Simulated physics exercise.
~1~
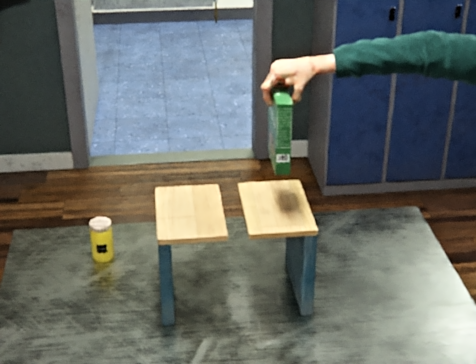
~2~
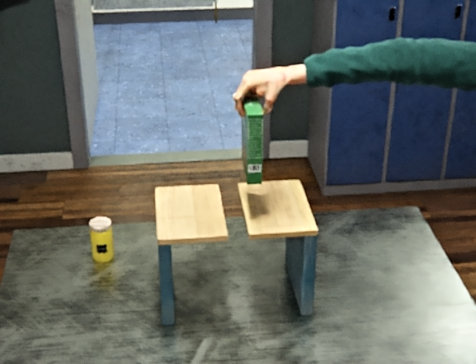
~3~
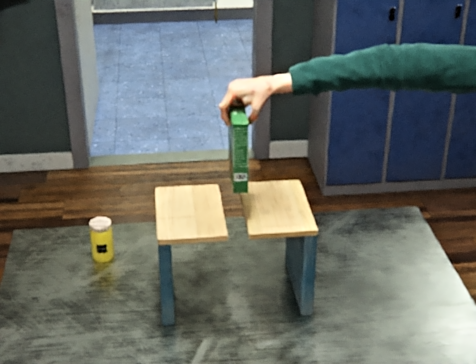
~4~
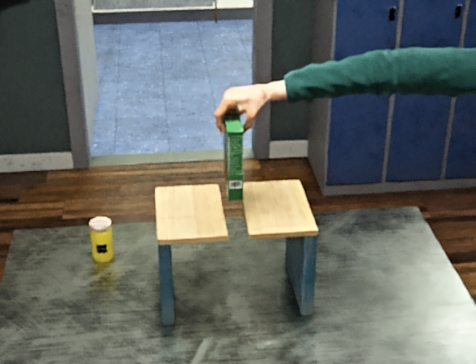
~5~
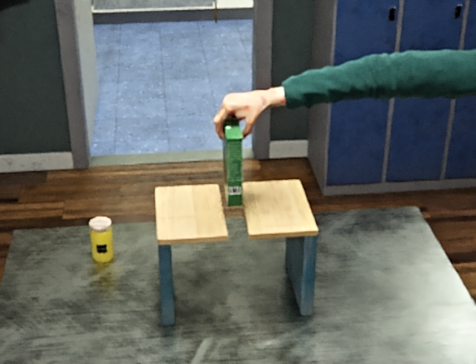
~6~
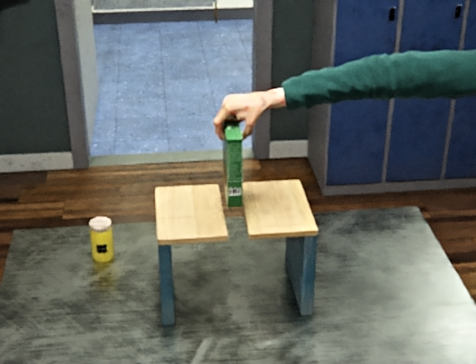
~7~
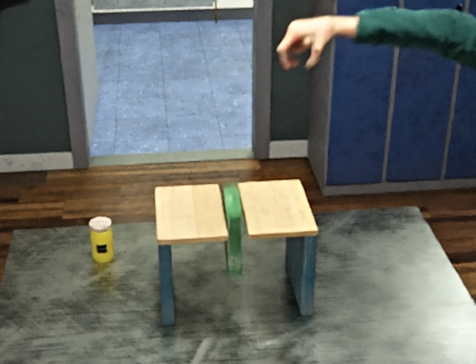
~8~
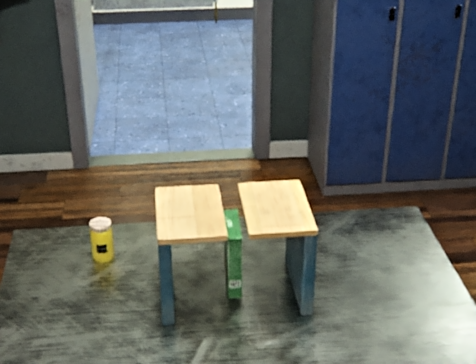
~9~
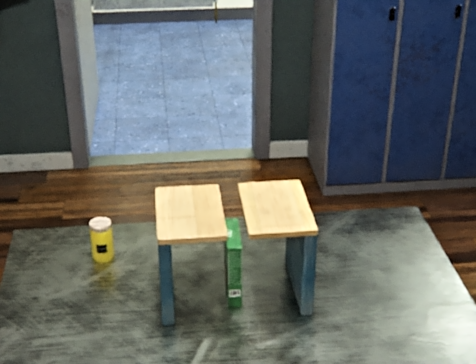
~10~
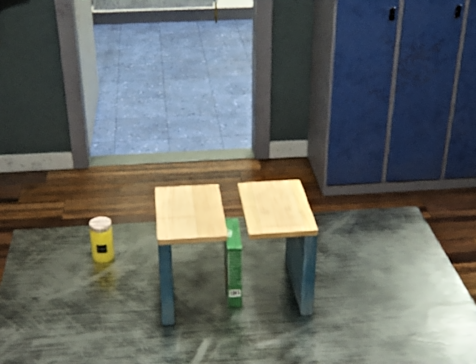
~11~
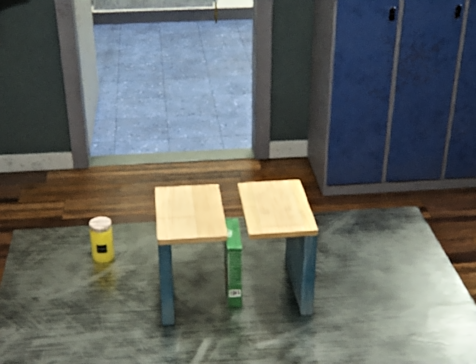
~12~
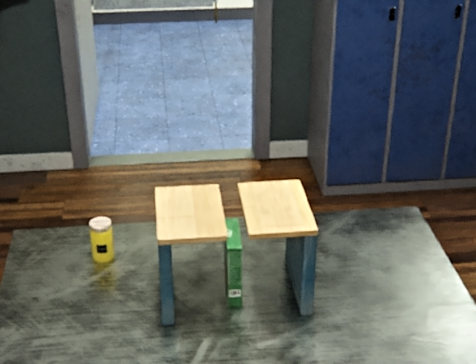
In a room with lockers by an open doorway, a hand held a green packet upright, moved it left over the gap between two wooden ledges, lowered it and let go; it dropped through and stood on the floor, while a yellow jar stayed put.
